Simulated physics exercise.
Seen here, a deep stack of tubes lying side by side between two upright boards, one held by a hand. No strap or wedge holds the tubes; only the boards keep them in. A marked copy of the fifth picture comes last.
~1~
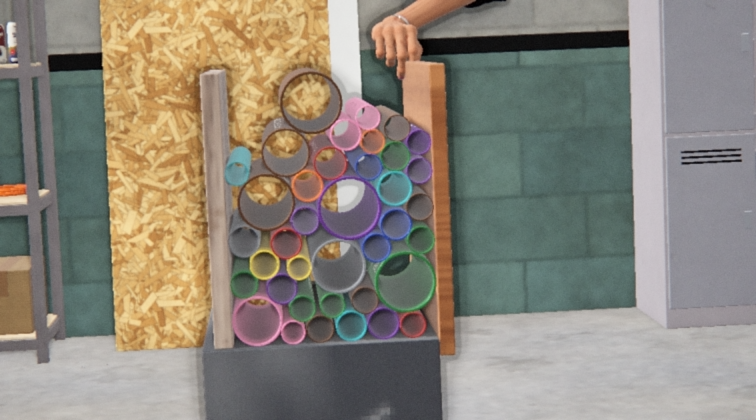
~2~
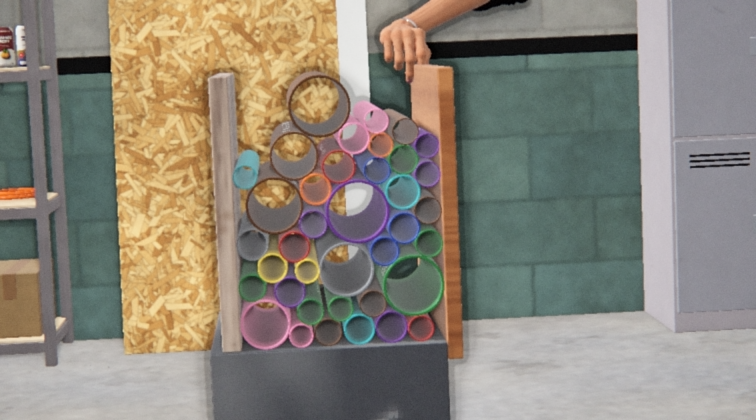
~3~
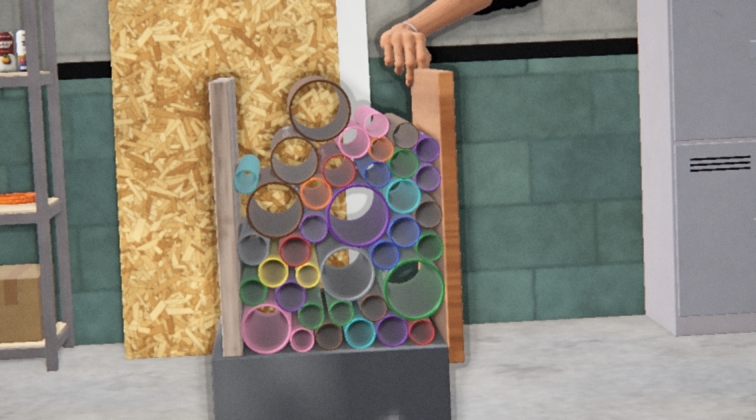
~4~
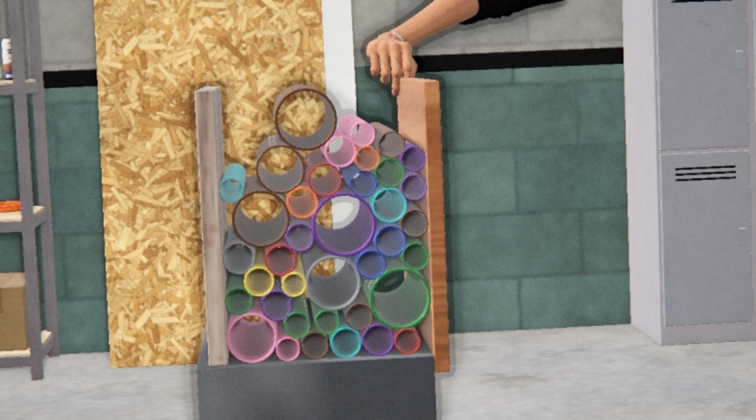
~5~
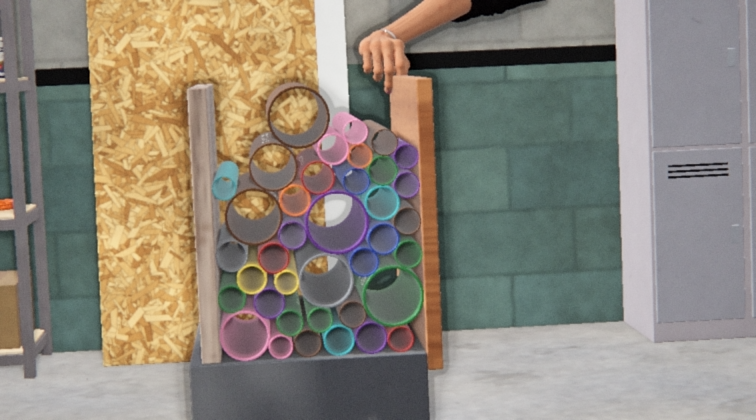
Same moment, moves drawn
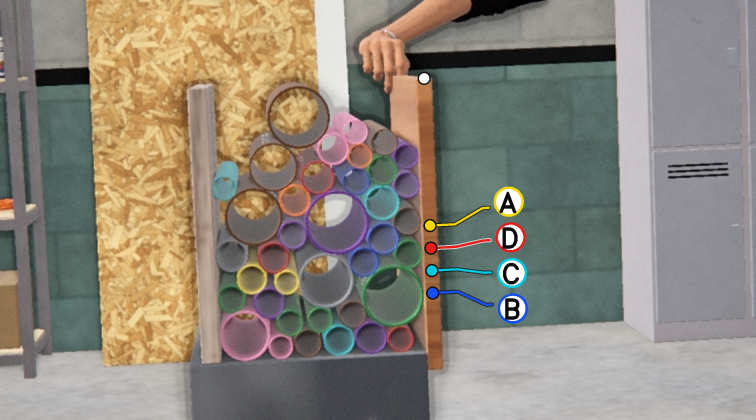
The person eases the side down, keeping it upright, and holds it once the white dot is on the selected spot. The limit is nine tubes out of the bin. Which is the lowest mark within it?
A is the limit.
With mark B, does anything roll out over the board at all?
At B: Yes.
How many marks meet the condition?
One of the four.
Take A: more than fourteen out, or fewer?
It loses fewer than fourteen.
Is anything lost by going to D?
Yes.
On the marked copy, A at (430, 225); B at (433, 293); C at (432, 271); D at (431, 248); the white dot at (424, 79).
Following A. Soon after the start, top of the board (418, 146).
Later, top of the board (421, 222).
In the end, top of the board (422, 226), about six out over the board.
As for the rest, B more than nine out over the board; C more than nine out over the board; D more than nine out over the board.
